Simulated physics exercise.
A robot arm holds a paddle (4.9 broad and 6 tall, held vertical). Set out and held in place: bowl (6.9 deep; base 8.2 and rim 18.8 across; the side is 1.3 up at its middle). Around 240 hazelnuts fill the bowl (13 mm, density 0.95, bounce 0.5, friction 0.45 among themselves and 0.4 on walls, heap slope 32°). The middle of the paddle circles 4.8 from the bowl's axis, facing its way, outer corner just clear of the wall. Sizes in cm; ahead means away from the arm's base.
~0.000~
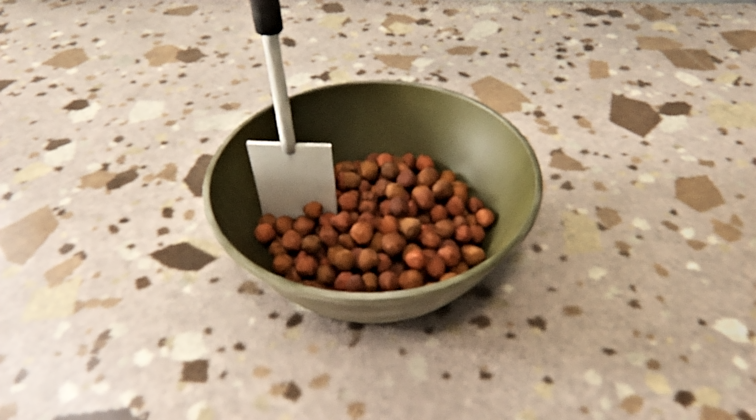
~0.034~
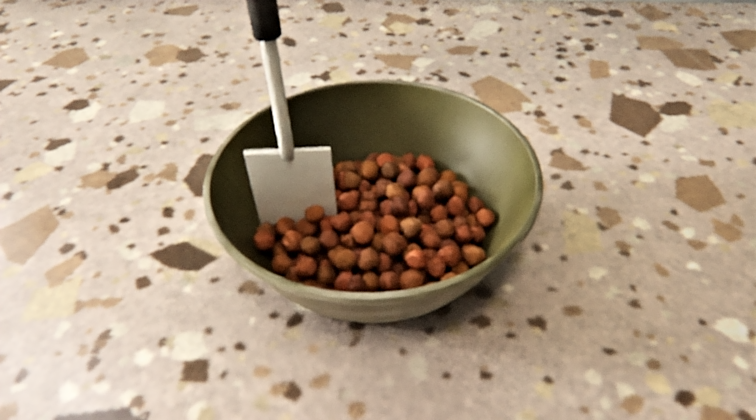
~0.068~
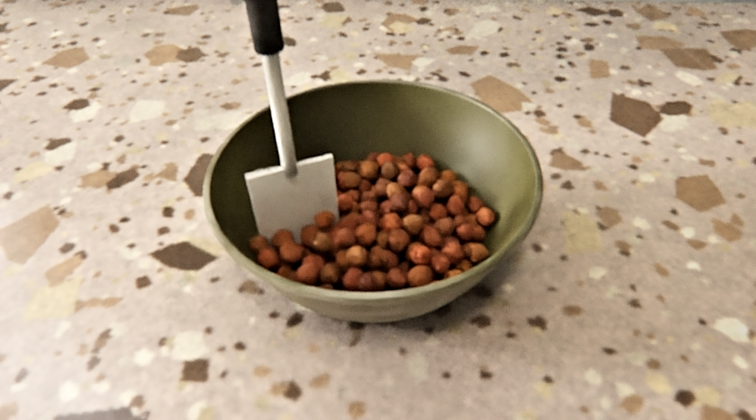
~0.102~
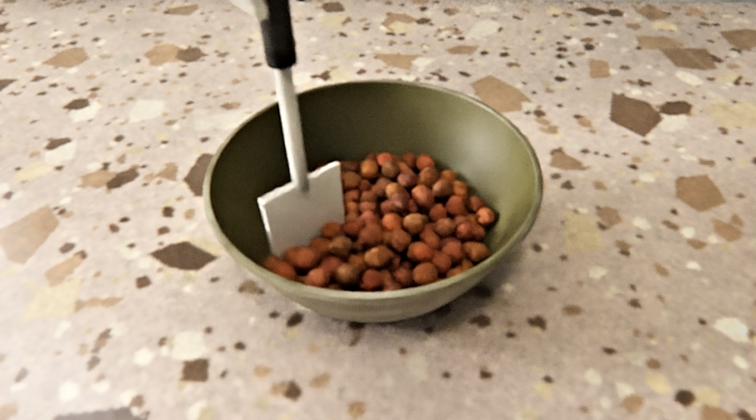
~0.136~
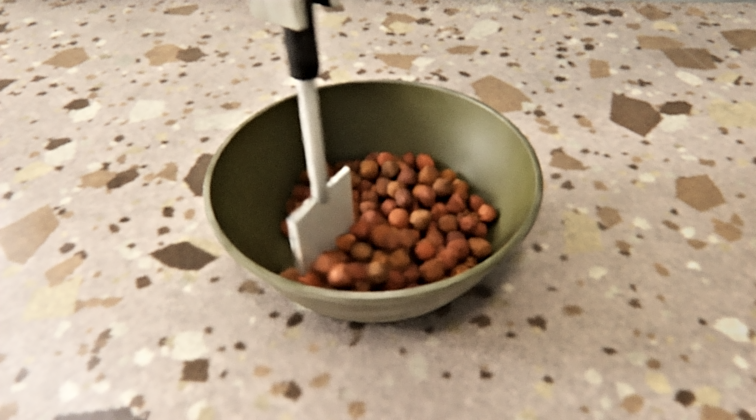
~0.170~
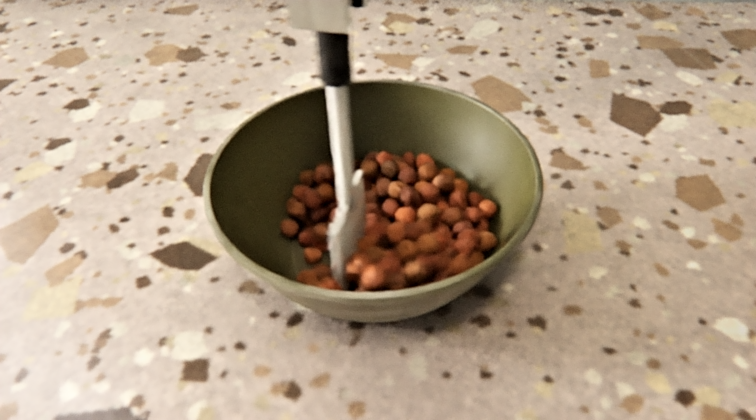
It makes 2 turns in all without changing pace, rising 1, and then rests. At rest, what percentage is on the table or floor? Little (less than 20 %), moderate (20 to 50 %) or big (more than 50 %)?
Answer: Little; less than 20 % of the hazelnuts finish on the table or floor.
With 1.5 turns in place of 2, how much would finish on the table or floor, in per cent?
It would be near 10 per cent.
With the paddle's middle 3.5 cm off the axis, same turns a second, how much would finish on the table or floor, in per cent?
In that case some 5 per cent.
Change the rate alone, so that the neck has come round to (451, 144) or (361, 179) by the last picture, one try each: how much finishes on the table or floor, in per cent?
Some 35 and 15 per cent.
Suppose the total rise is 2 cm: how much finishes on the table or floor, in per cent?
About 5 per cent.
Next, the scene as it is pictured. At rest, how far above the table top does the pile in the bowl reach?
Roughly 5.5 cm.
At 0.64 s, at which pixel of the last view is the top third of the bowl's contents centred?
Near (288, 189).
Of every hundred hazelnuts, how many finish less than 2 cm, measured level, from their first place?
Some 10 per cent.
After 0.64 s, 332° round, highest piece 9 above the table; 218 in the bowl, 18 on the table or floor, 1 in flight or on the tool.
After 1.10 s, 224° round, highest piece 7 above the table; 211 in the bowl, 26 on the table or floor.
After 1.53 s, 0° round, highest piece 5 above the table; 211 in the bowl, 26 on the table or floor.
After 2.23 s, 0° round, highest piece 5 above the table; 211 in the bowl, 26 on the table or floor.
At rest, 211 in the bowl, 26 on the table or floor. That is 11 % on the table or floor.
